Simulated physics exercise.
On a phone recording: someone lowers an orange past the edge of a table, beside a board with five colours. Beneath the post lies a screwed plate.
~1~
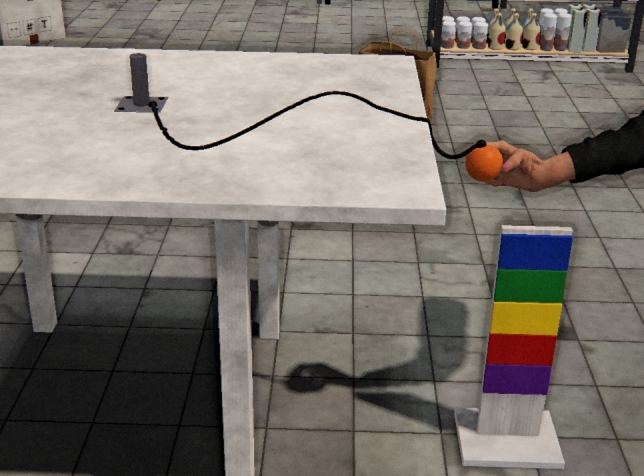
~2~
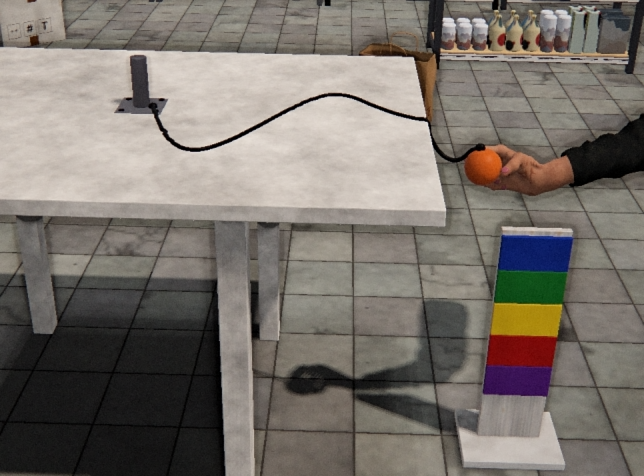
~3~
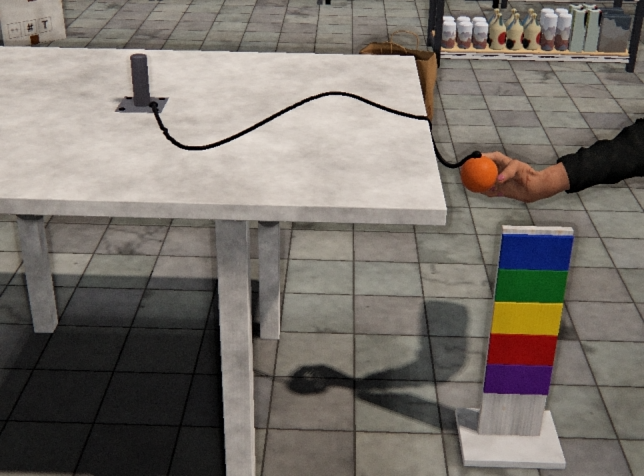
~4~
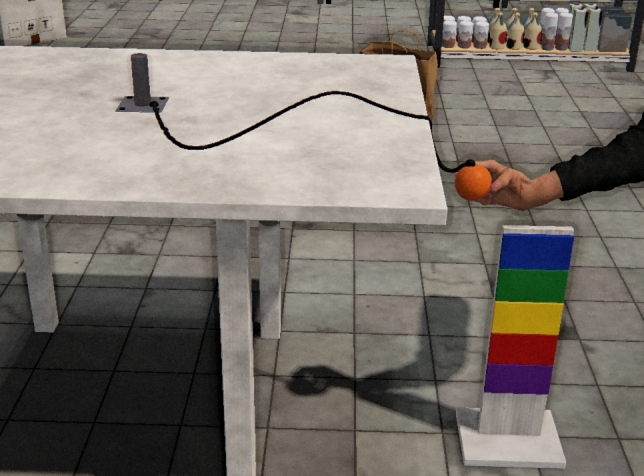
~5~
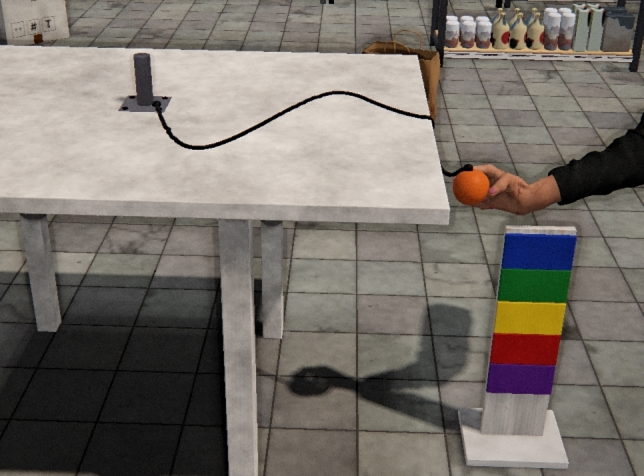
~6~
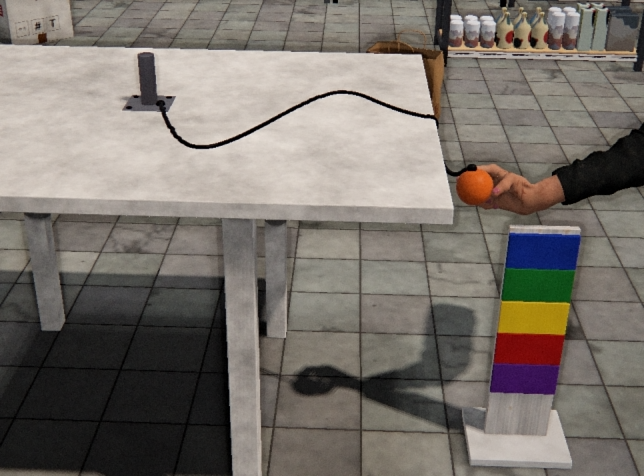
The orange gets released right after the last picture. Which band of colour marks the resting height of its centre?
The purple band marks it.
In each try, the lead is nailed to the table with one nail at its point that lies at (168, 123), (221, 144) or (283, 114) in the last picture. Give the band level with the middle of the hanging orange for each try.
Lab note: Try 1 red; try 2 yellow; try 3 green.
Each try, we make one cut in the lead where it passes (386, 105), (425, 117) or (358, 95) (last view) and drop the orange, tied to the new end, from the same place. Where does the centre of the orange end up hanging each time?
In that order: (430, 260), (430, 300) and (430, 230).
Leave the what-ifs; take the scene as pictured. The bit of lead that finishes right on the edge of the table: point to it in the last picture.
Location: About (300, 106).
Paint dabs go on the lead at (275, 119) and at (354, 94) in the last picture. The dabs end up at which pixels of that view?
First: (392, 124). Second: (431, 206).
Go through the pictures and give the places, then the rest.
Orange (484, 163); blue (535, 254); green (531, 287); yellow (526, 320); red (521, 351); purple (517, 381), in the first frame.
Orange (483, 167); lead through (159, 123) (206, 149) (275, 117) (335, 95) (406, 117), in the second frame.
Orange (479, 174), in the third frame.
Orange (473, 183); lead through (160, 121) (207, 147) (275, 116) (336, 93) (407, 115), in the fourth frame.
Orange (471, 187), in the fifth frame.
Orange (475, 187); lead through (167, 120) (214, 146) (282, 115) (342, 92) (413, 114), in the sixth frame.
Soon after, orange near (449, 330); level with red.
Then, orange near (398, 377); level with purple.
Further on, orange near (428, 376); level with purple.
At rest, orange near (415, 378); level with purple. Its centre hangs level with the purple band.
